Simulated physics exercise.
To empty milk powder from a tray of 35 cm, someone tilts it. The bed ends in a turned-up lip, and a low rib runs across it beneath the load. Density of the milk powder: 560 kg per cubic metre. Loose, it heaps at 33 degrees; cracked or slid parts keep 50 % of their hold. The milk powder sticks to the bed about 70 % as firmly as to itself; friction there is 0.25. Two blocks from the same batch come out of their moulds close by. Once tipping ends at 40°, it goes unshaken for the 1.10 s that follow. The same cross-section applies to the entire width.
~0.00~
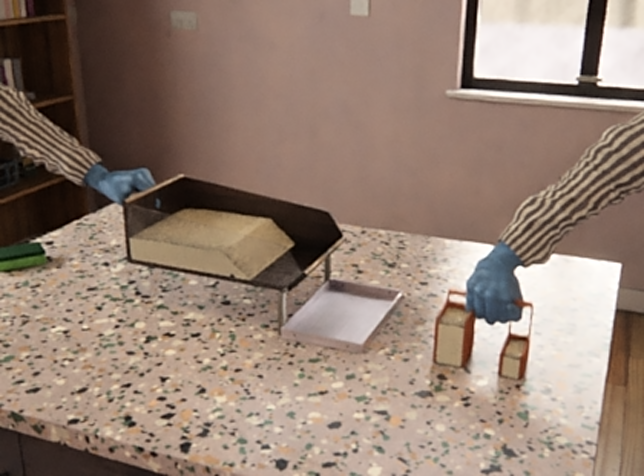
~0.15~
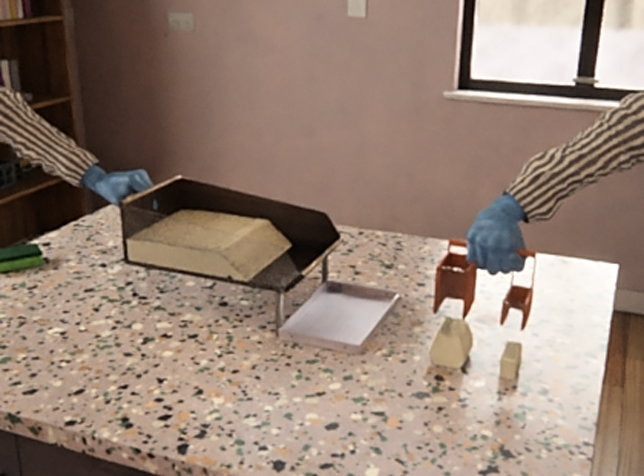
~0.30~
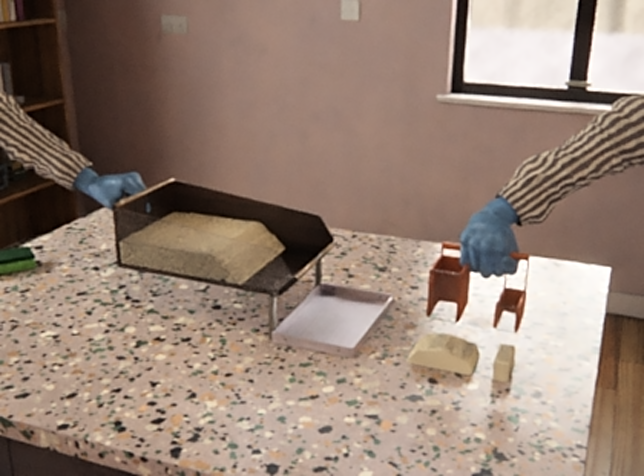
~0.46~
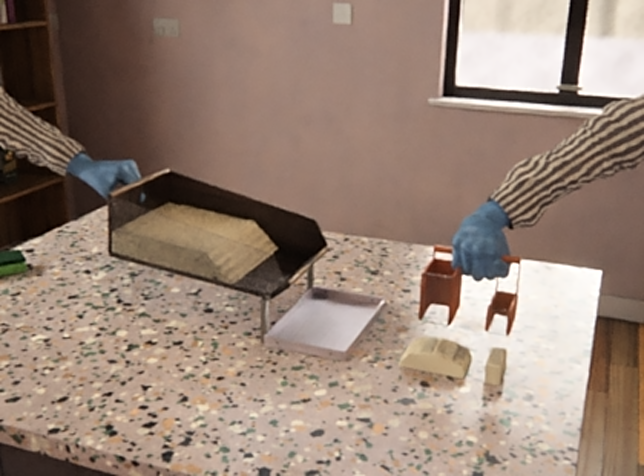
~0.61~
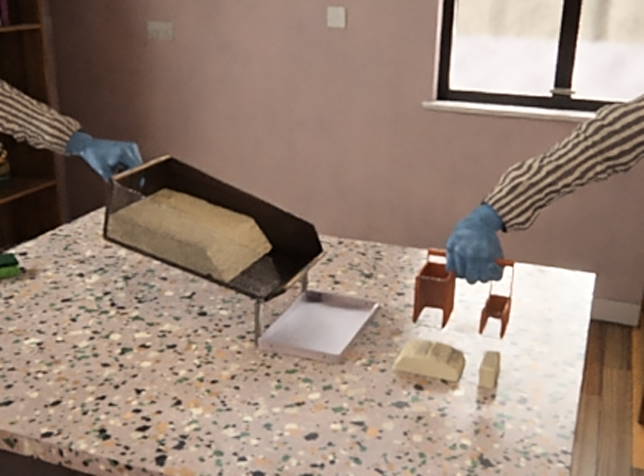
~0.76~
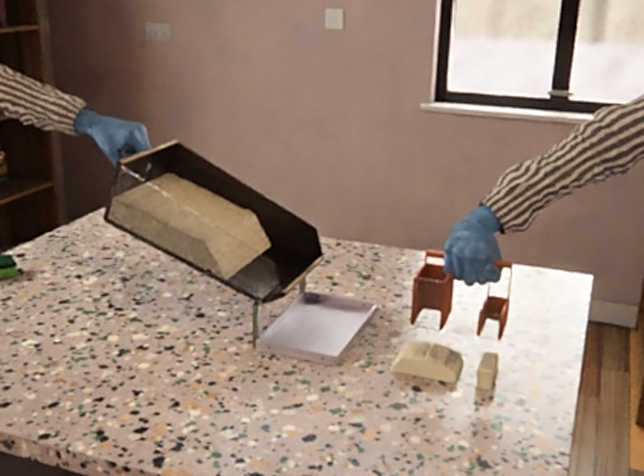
Gloved hands lifting moulds off two milk powder blocks, the larger one slumping, then tilting a dark tray of powder rightward.
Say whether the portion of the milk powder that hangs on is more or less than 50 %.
I would say less.
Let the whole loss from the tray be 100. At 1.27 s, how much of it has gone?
I'd put it at around 0 %.
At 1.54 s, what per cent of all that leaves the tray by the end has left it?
60 per cent.
By 0.99 s, the tilt is 30 degrees and 100 % is on the bed.
By 1.27 s, the tilt is 40 degrees and 100 % is on the bed.
By 1.54 s, the tilt is 40 degrees and 62 % is on the bed.
By 1.81 s, the tilt is 40 degrees and 36 % is on the bed.
By 2.36 s, at the end, the tilt is 40 degrees and 33 % is on the bed.
